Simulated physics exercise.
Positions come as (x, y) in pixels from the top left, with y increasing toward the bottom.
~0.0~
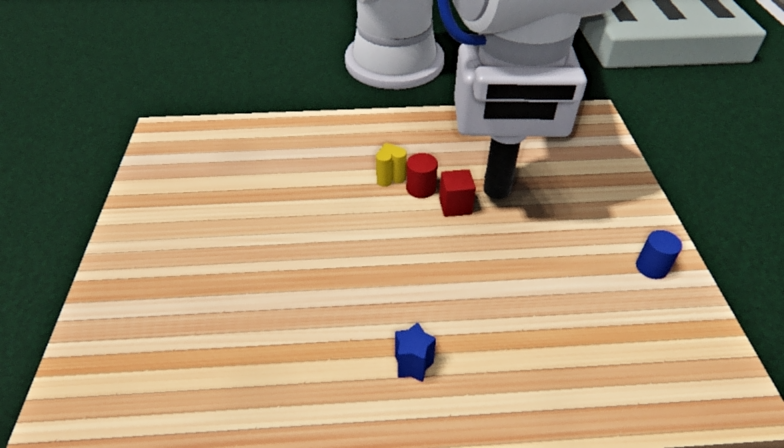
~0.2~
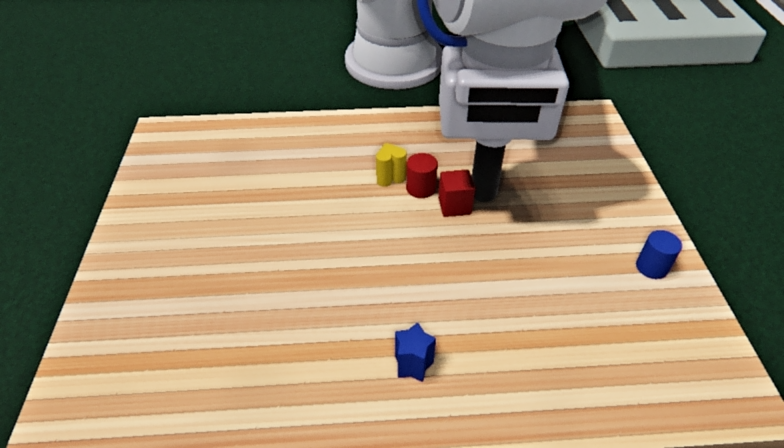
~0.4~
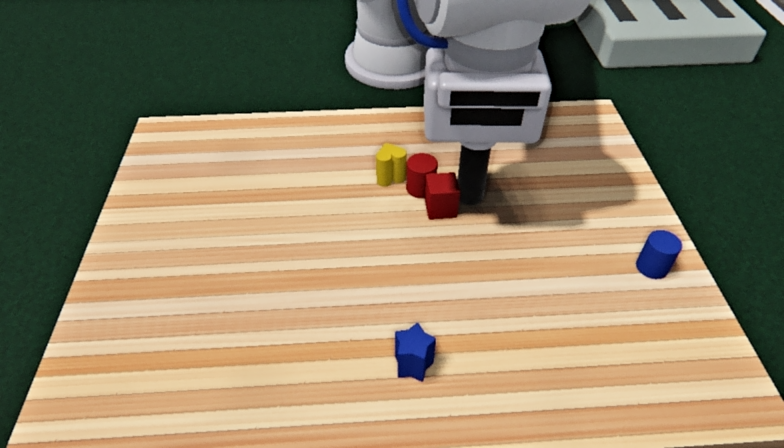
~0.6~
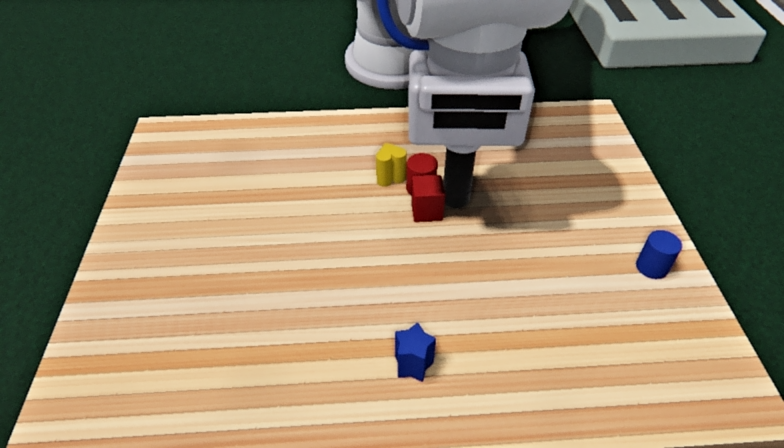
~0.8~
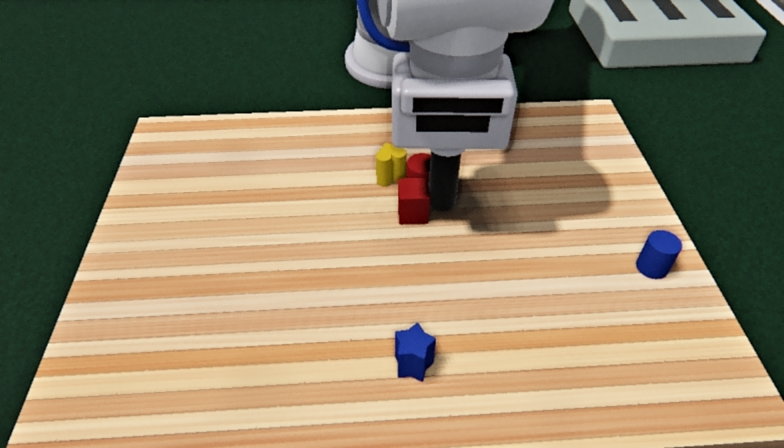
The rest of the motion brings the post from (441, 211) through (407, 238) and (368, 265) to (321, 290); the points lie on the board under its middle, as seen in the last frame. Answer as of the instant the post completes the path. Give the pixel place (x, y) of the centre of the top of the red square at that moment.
The middle of the upper face of the red square will lie at about (388, 194) in the picture.
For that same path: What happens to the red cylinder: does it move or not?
By the last moment, the red cylinder will still be in its place.
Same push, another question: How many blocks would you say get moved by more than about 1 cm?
The count will be 1.
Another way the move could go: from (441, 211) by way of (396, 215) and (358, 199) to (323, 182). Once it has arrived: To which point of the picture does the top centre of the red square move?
I'd place it at (346, 194), taking the centre of its top.
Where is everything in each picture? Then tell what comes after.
In the first picture, post tip at (497, 191); block tops, red square at (458, 179); red cylinder at (422, 162).
In the second picture, post at (483, 194); blocks unchanged.
In the third picture, post at (469, 197); red square at (443, 182).
In the fourth picture, post at (456, 200); red square at (428, 185).
In the fifth picture, post at (442, 203); red square at (414, 188); red cylinder at (422, 162).
The first path, step by step. One third of the way, post at (406, 230); red square at (388, 194), turned 45° clockwise.
Two thirds of the way, post at (366, 258); red square at (388, 194), turned 45° clockwise.
At the end, post at (319, 282); red square at (388, 194), turned 45° clockwise; red cylinder in place.
